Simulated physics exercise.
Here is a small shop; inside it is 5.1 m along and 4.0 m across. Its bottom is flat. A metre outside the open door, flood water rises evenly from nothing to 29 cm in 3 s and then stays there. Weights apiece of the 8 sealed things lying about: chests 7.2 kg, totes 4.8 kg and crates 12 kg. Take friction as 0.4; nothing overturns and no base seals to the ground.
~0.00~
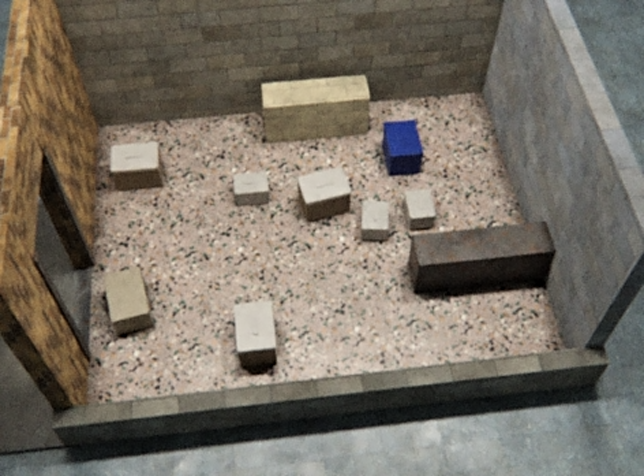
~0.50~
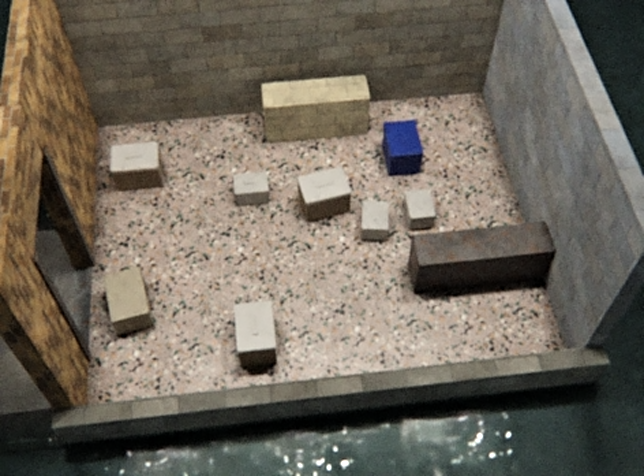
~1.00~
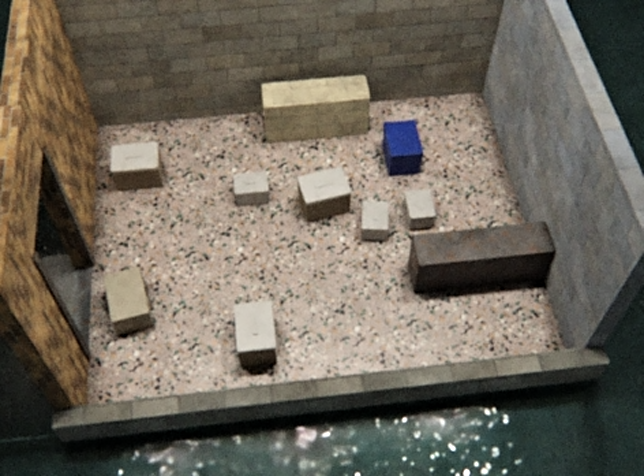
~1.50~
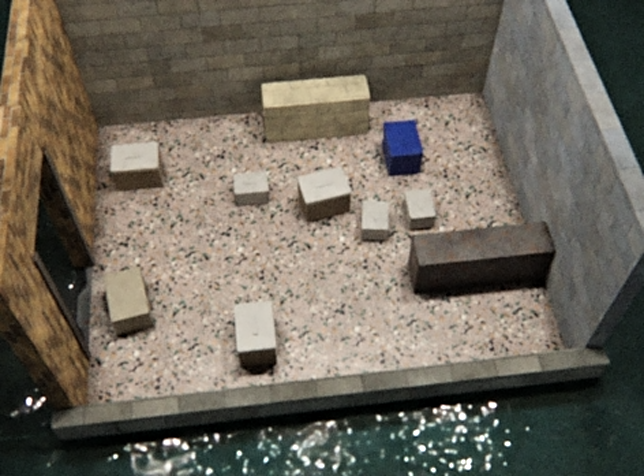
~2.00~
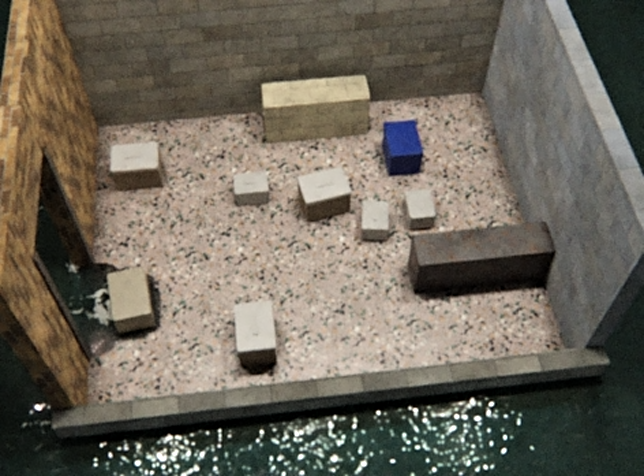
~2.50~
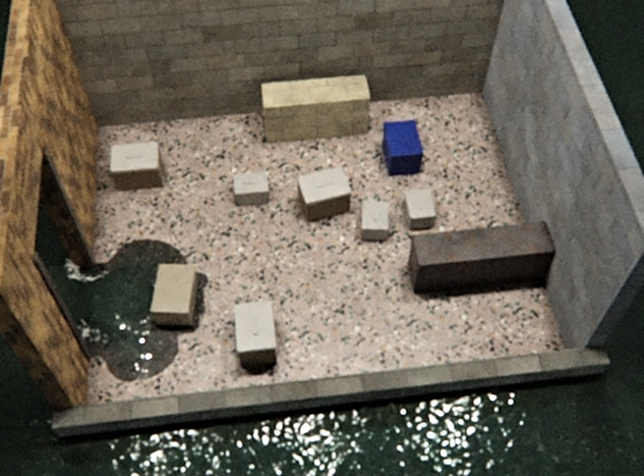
At the start, pale boxes, a blue chest and a long dark block sit on the speckled floor of a small walled room, with no water inside. Dark, glinting water then surrounds the walls outside. It enters through the left doorway and spreads across the nearby floor, shifting one tan box to the right.
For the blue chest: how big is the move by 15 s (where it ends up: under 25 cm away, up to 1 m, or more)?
Blue chest slides a little.
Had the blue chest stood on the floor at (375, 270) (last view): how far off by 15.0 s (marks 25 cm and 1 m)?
It ends far away.
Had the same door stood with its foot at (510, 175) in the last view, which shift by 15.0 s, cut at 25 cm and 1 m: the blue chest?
Then the blue chest gets carried off.
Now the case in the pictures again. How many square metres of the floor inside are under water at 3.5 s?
Some 6.0 m2.
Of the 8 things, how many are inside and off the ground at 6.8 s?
7 of them.
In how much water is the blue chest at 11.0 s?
Roughly 16 cm.
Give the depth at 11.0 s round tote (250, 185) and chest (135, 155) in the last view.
About 14 and 3 cm.
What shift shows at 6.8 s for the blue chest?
About 120 cm.
After 3.5 s the blue chest is near (403, 138), 0.0 m from its start, aground; 0 afloat.
After 6.8 s the blue chest is near (480, 88), 1.3 m from its start, afloat; 7 afloat.
After 11.0 s the blue chest is near (394, 94), 0.6 m from its start, afloat; 7 afloat.
After 15.0 s the blue chest is near (394, 93), 0.6 m from its start, afloat; 8 afloat.
